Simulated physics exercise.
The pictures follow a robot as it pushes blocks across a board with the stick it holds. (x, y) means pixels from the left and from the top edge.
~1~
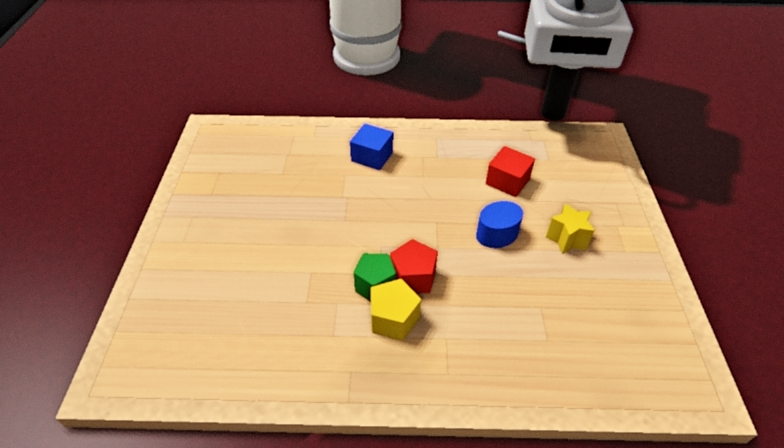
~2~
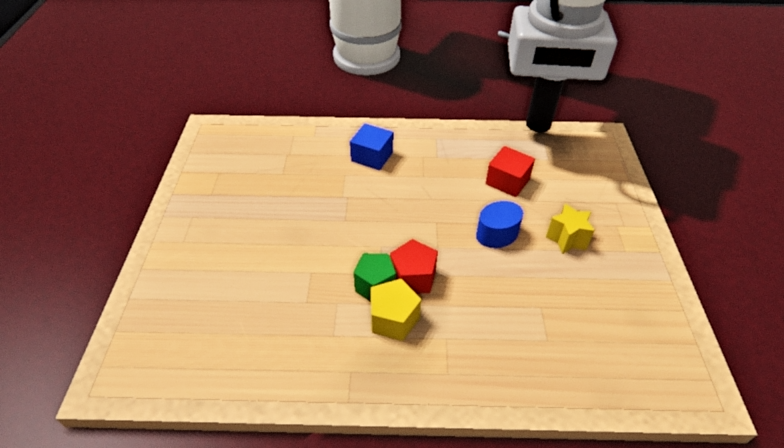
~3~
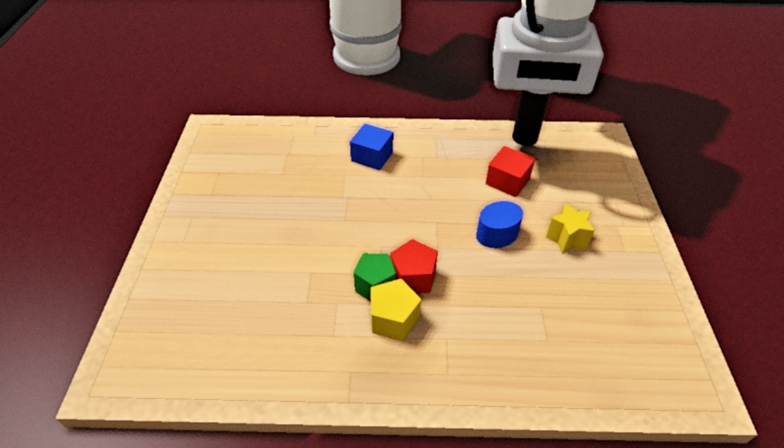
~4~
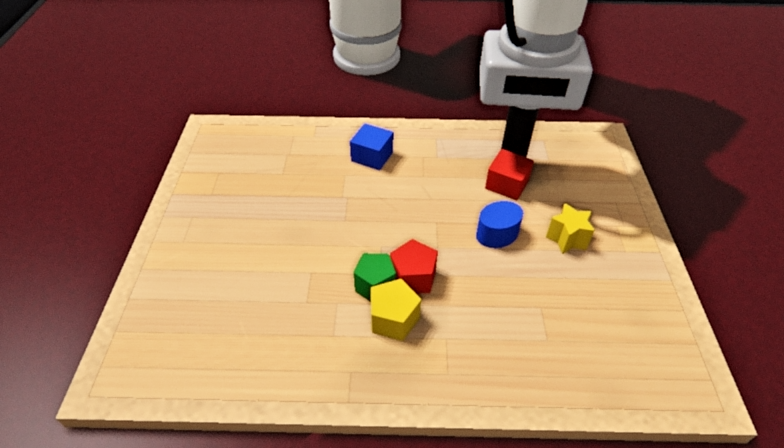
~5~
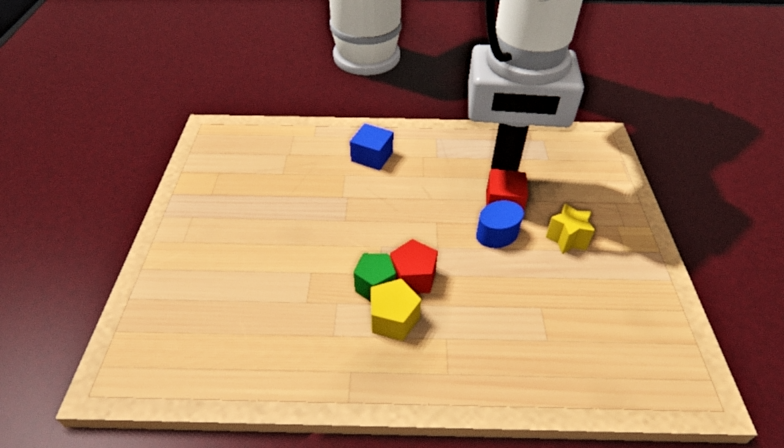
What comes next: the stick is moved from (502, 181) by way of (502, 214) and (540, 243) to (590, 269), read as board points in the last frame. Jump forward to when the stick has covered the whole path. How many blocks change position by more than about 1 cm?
Counting only shifts above 1 cm, I get three or more blocks.
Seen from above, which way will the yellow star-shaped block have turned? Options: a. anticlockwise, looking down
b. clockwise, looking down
Correct choice: A.
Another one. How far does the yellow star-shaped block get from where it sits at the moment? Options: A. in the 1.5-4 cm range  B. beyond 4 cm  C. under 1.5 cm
I'll go with A - in the 1.5-4 cm range.
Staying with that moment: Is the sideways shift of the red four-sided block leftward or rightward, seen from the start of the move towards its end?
It shifts rightward.
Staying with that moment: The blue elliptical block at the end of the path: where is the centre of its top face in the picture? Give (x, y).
Its top middle: (496, 265).
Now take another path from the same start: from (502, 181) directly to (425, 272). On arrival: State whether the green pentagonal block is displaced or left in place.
Moved off its spot.
On the path given first. One third of the way, stick (505, 204); blue elliptical block (500, 249); red four-sided block (510, 219).
Two thirds of the way, stick (545, 233); blue elliptical block (496, 265), turned 30° clockwise; red four-sided block (524, 242), turned 30° clockwise; yellow star-shaped block (584, 220), turned 10° anticlockwise.
At the end, stick (595, 258); blue elliptical block (496, 265), turned 30° clockwise; red four-sided block (524, 242), turned 30° clockwise; yellow star-shaped block (607, 225), turned 90° anticlockwise.
